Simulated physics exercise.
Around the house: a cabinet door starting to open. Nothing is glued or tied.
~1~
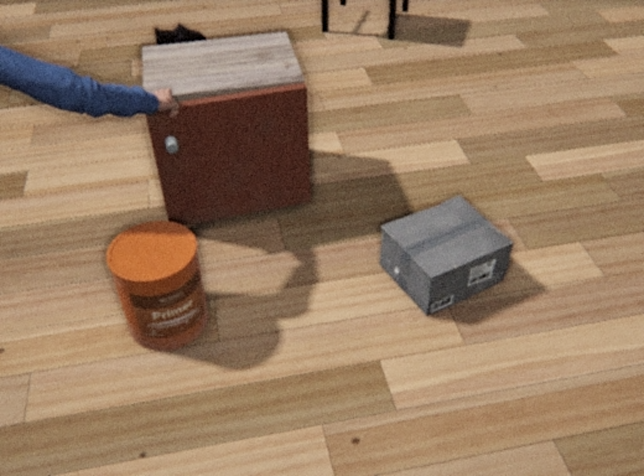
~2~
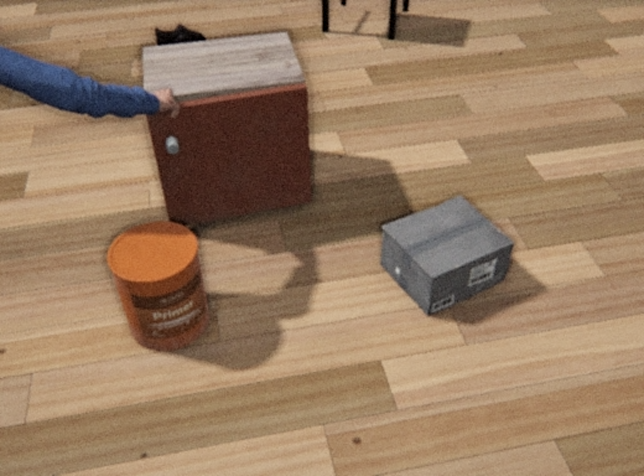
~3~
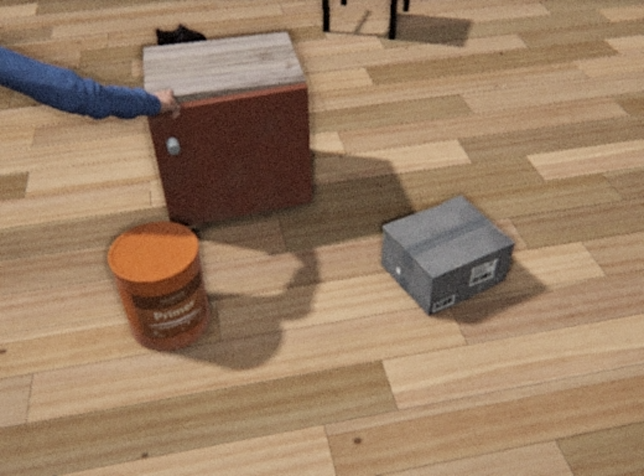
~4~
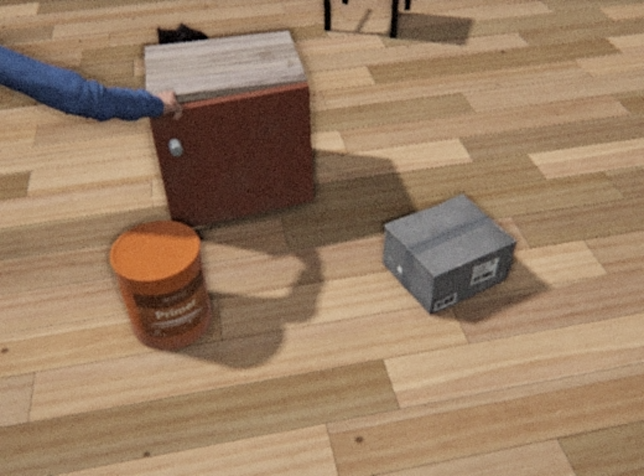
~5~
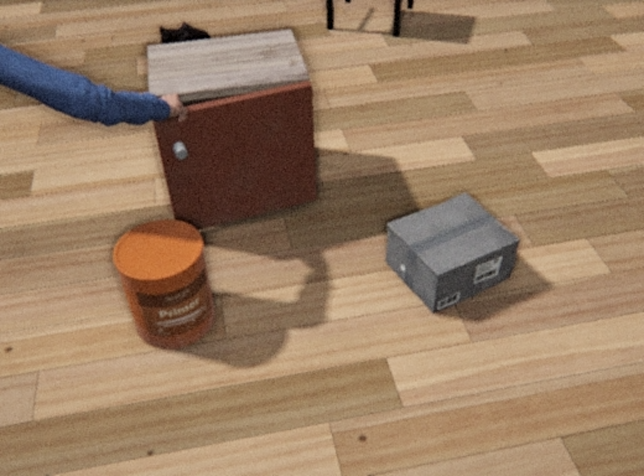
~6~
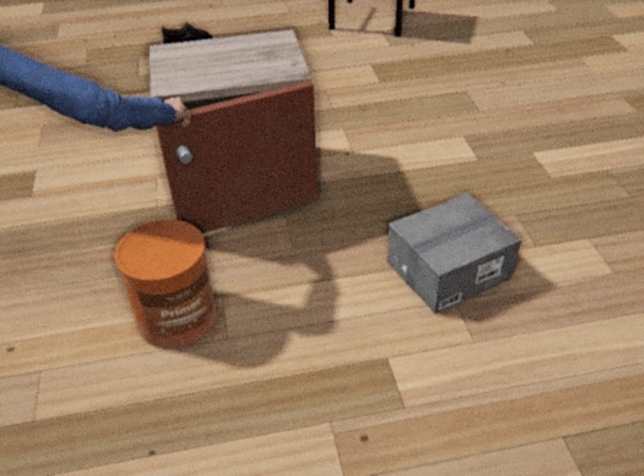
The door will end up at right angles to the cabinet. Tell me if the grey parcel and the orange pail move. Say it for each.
Here the grey parcel remains where it is; the orange pail remains where it is.
Then, 0.82 s after the last picture, door 37° open; grey parcel at rest near (452, 252); orange pail at rest near (169, 285).
Then, 1.84 s after the last picture, door 68° open; grey parcel at rest near (452, 252); orange pail at rest near (169, 285).
Then, 2.66 s after the last picture, door 90° open; grey parcel at rest near (452, 252); orange pail at rest near (169, 285).
At rest, the grey parcel escapes contact, near (452, 252); the orange pail escapes contact, near (169, 285).
